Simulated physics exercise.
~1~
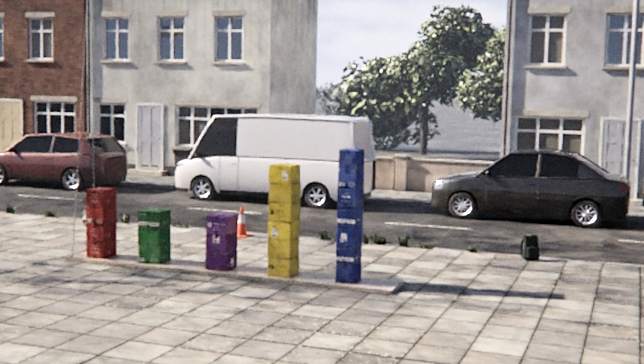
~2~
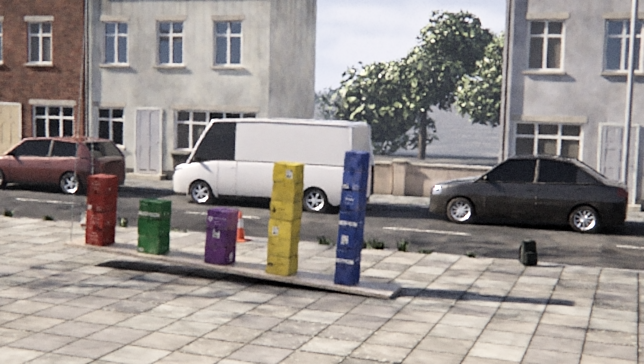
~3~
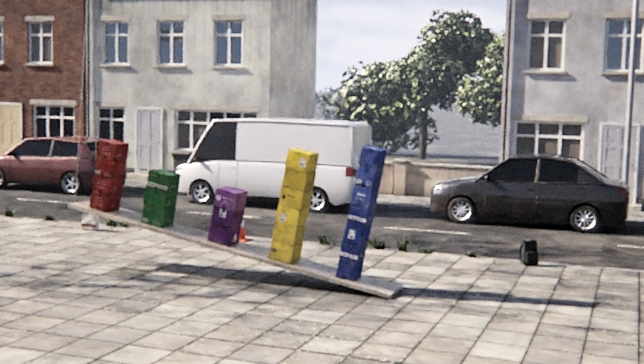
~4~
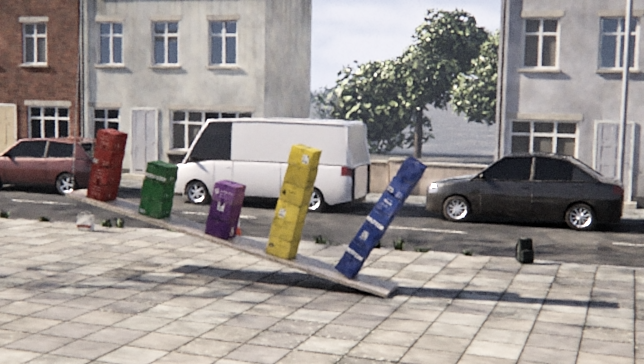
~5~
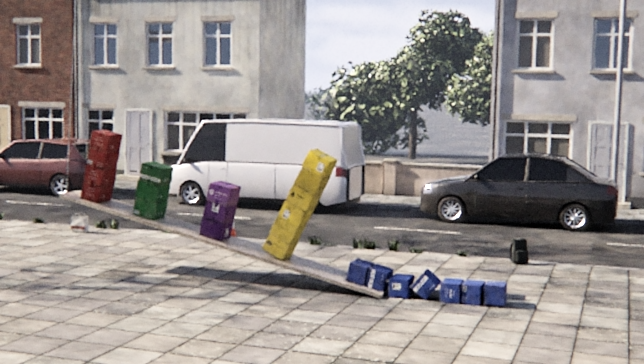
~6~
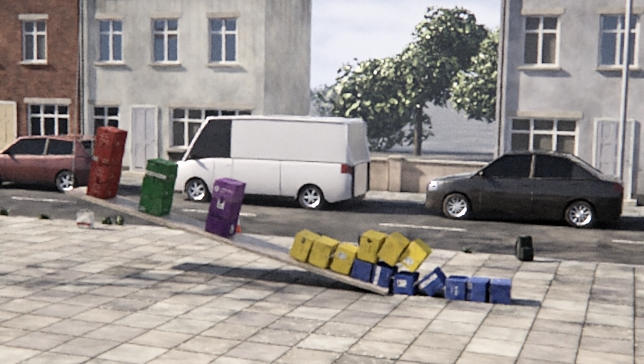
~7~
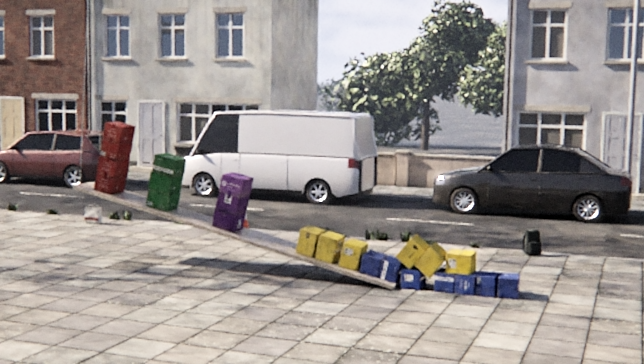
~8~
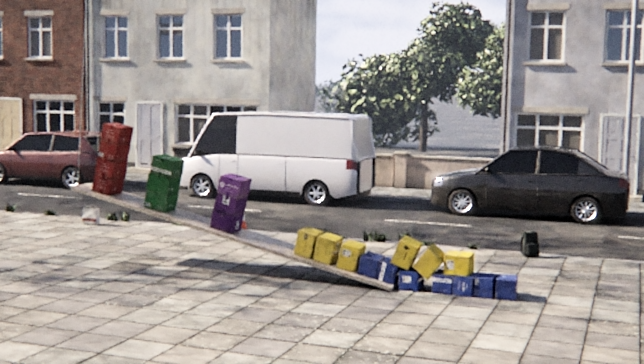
Paved street with deck of carton stacks tilting up at left, blue then yellow toppling right, red, green and purple staying upright.
